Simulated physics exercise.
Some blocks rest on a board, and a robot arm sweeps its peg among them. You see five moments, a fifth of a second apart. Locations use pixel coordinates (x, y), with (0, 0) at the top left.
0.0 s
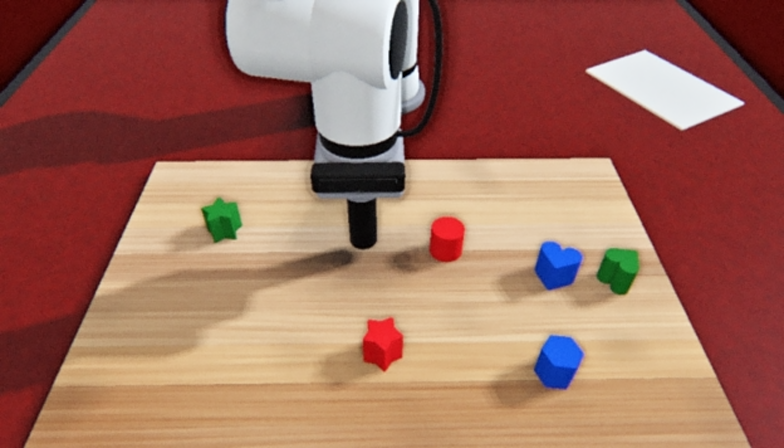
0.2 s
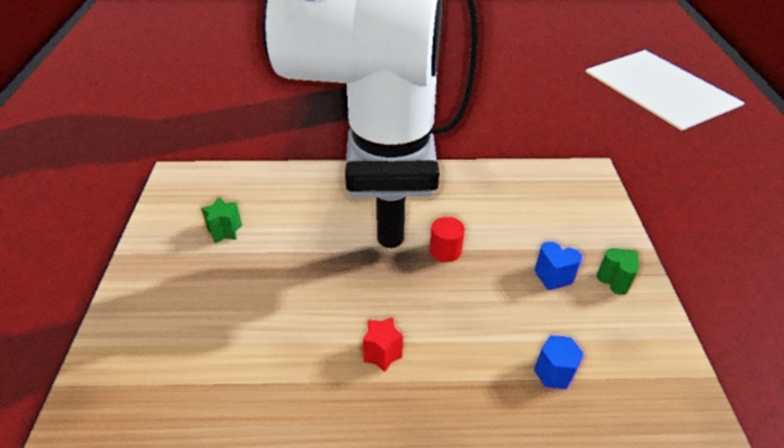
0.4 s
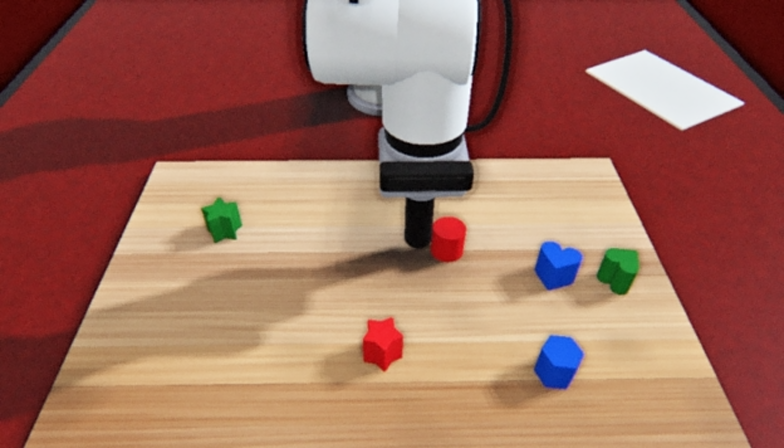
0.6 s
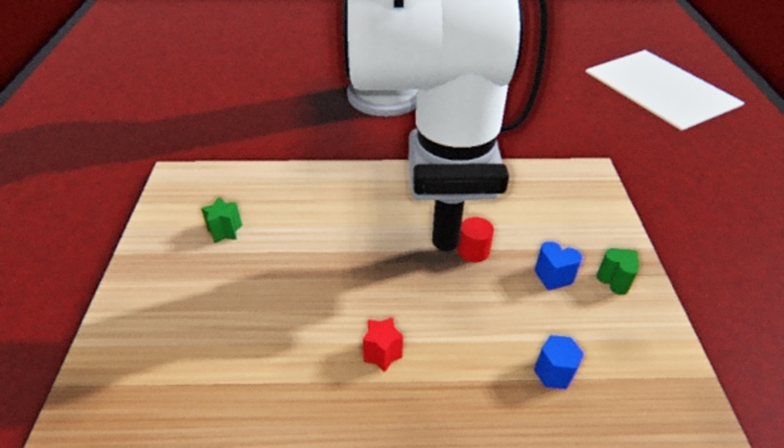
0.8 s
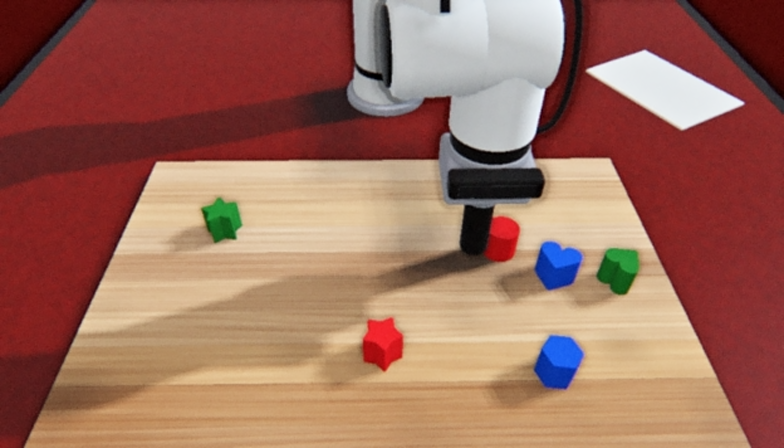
A pale wooden board lies on a red surface, seen from above and in front by a camera that stays still. A white robot arm holds a black peg over it, with a green star at left, a red star near the centre, a red cylinder, and blue and green blocks at right. The peg slides right, meets the cylinder and pushes it a short way toward the blue heart.
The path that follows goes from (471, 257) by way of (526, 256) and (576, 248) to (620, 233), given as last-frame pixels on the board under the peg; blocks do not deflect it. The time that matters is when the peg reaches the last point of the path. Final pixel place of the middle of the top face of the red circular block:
The centre of its top will be at (567, 205).
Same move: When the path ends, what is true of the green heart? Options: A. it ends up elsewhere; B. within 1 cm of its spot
The correct letter is B.
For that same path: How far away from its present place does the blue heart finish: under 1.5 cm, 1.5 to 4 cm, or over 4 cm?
Under 1.5 cm.
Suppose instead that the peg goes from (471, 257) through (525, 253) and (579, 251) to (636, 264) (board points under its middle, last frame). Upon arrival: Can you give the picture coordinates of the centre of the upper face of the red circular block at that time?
Its top centre lands on (571, 207).
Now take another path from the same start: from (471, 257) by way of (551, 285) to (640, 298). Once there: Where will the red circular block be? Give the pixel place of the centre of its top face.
It will likely be found at (523, 228).
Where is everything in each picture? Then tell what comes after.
The first frame shows peg tip (364, 241); block tops, red circular block (448, 227); blue heart (561, 254); green heart (625, 259).
The second frame shows peg (391, 240); blocks unchanged.
The third frame shows peg (418, 240); blocks unchanged.
The fourth frame shows peg (445, 243); red circular block (477, 228).
The fifth frame shows peg (473, 247); red circular block (503, 227); blue heart (561, 254); green heart (625, 259).
What follows on the original path. One third of the way, peg (528, 245); red circular block (547, 216).
Two thirds of the way, peg (580, 237); red circular block (567, 205); blue heart (568, 256), turned 25° clockwise.
At the end, peg (624, 223); red circular block (567, 205); blue heart (568, 256), turned 25° clockwise; green heart in place.
